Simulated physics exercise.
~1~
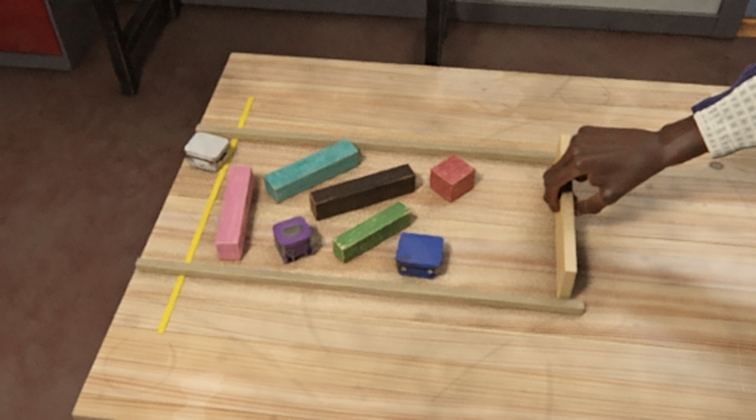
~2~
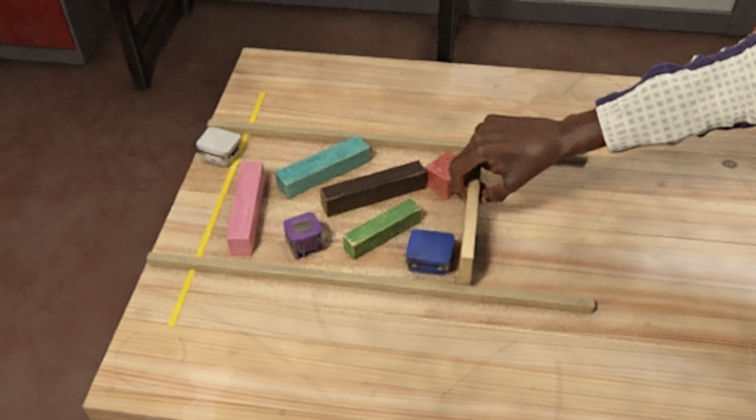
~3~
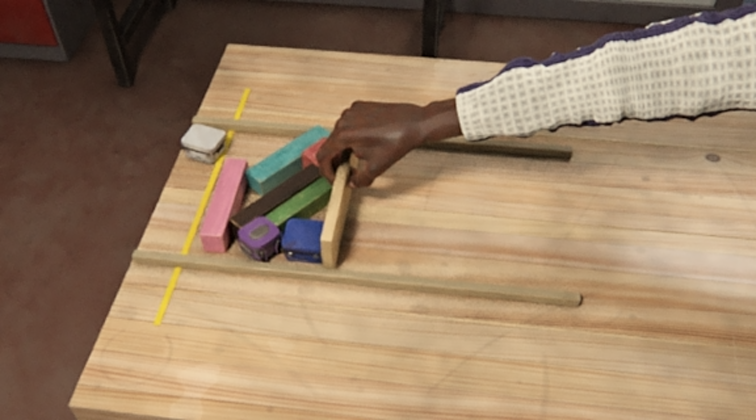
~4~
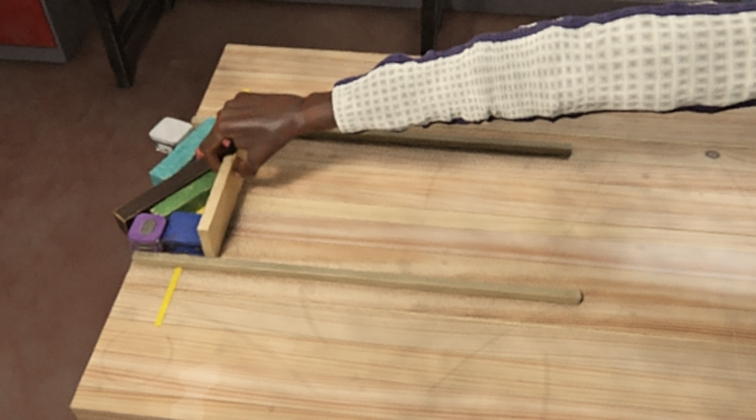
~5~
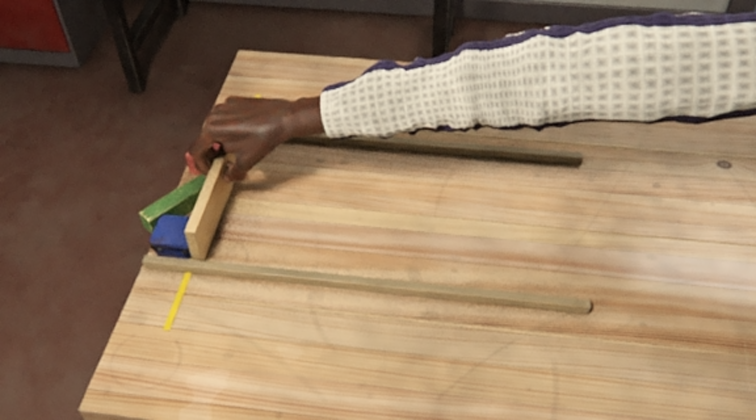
On a wooden table, a hand slides a board left, pushing several blocks off the edge.
